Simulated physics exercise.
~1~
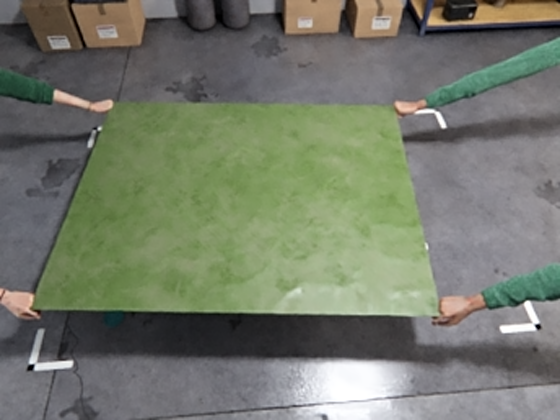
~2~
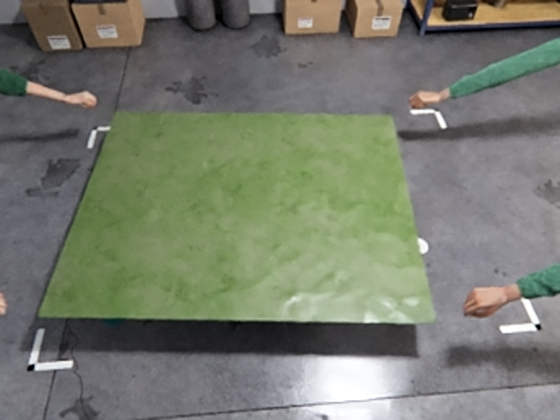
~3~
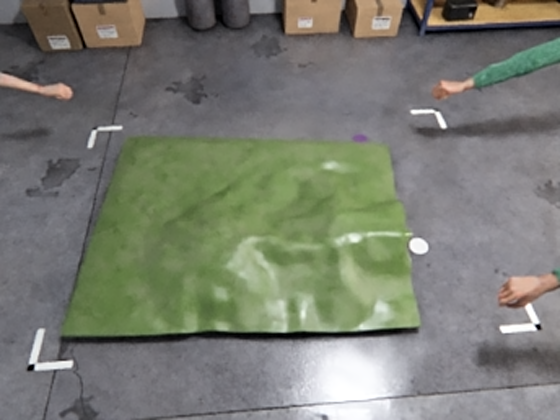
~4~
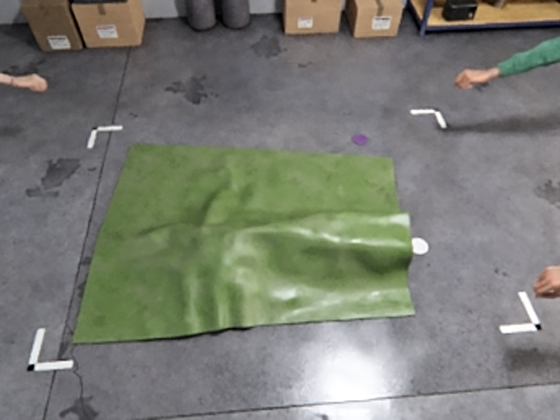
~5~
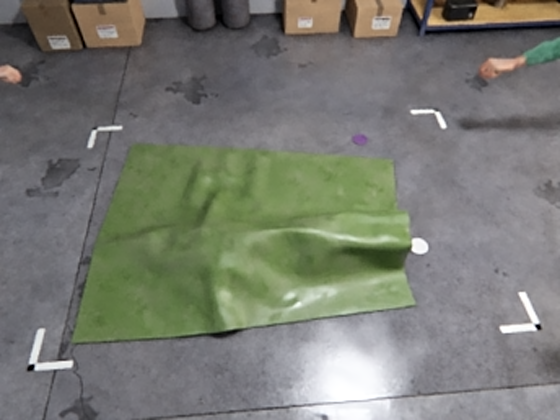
The video shows several hands holding a green sheet level above a gray workshop floor between white corner marks, then letting go. It drops and settles with raised wrinkles toward the right, leaving a purple saucer and a white disc visible beside it as the hands withdraw.
